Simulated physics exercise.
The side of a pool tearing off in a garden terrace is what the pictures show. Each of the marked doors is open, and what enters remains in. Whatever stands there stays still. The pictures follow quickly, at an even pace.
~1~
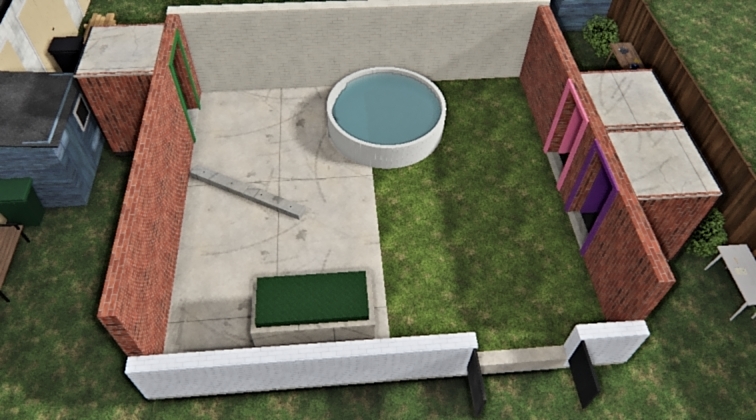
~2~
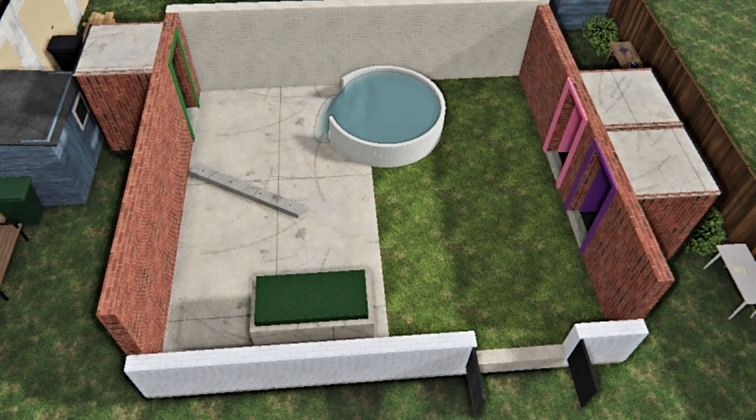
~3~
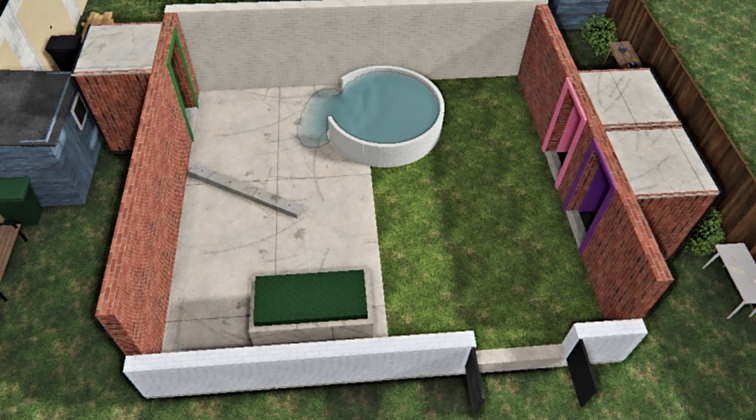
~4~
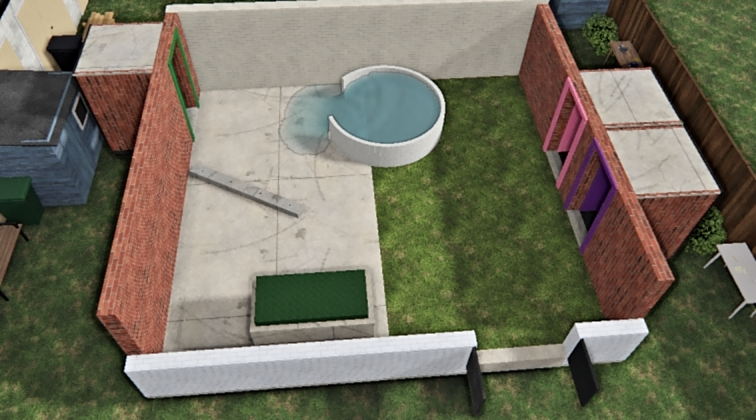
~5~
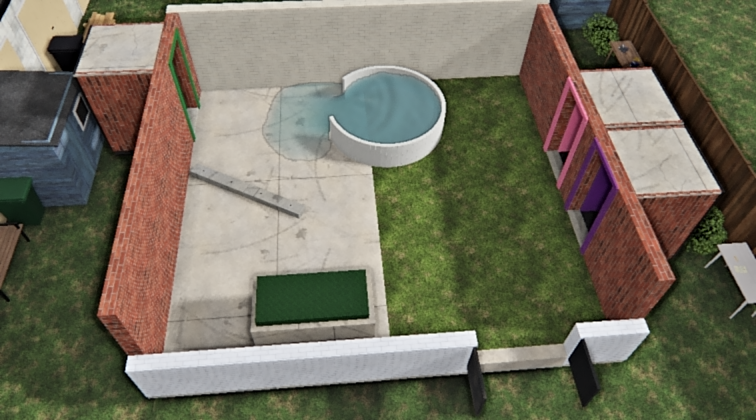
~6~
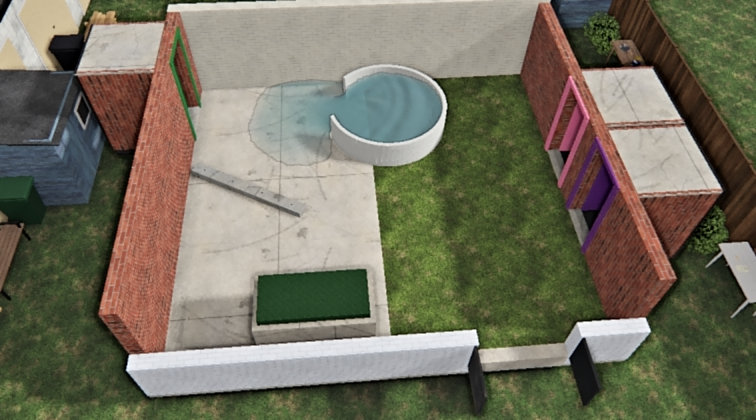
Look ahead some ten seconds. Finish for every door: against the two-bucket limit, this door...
The purple door remains within it; the pink door remains within it; the green door surpasses it.
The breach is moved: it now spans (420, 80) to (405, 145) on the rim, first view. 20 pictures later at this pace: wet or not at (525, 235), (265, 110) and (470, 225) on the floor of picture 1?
Taking each in turn, they come out watered, kept dry, watered.
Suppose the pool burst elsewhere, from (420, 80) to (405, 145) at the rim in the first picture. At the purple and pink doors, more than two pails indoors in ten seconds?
Per door - purple: Exceeds, pink: Exceeds.
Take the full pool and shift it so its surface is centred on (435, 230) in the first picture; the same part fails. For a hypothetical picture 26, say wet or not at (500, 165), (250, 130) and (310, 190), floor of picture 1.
Result: Spared; inundated; inundated.
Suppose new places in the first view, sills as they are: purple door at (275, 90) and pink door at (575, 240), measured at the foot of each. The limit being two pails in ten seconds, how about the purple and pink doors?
Result: Purple goes beyond the limit, and pink stays beneath the limit.
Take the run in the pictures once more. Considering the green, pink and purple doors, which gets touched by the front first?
The one in green.
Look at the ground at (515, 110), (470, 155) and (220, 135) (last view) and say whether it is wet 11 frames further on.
Result, in order: Unflooded / unflooded / waterlogged.
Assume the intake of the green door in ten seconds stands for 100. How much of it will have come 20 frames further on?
Approximately 45 in a hundred, I reckon.
A moment on, water covers 15 % of the floor; the purple door not reached, the pink door not reached, the green door wet at the sill, nothing in.
Next, water covers 20 % of the floor; the purple door not reached, the pink door not reached, the green door far over two buckets in.
Then, water covers 25 % of the floor; the purple door not reached, the pink door not reached, the green door far over two buckets in.
Later, water covers 40 % of the floor; the purple door not reached, the pink door not reached, the green door far over two buckets in.
In the end, water covers 60 % of the floor; the purple door not reached, the pink door not reached, the green door far over two buckets in.
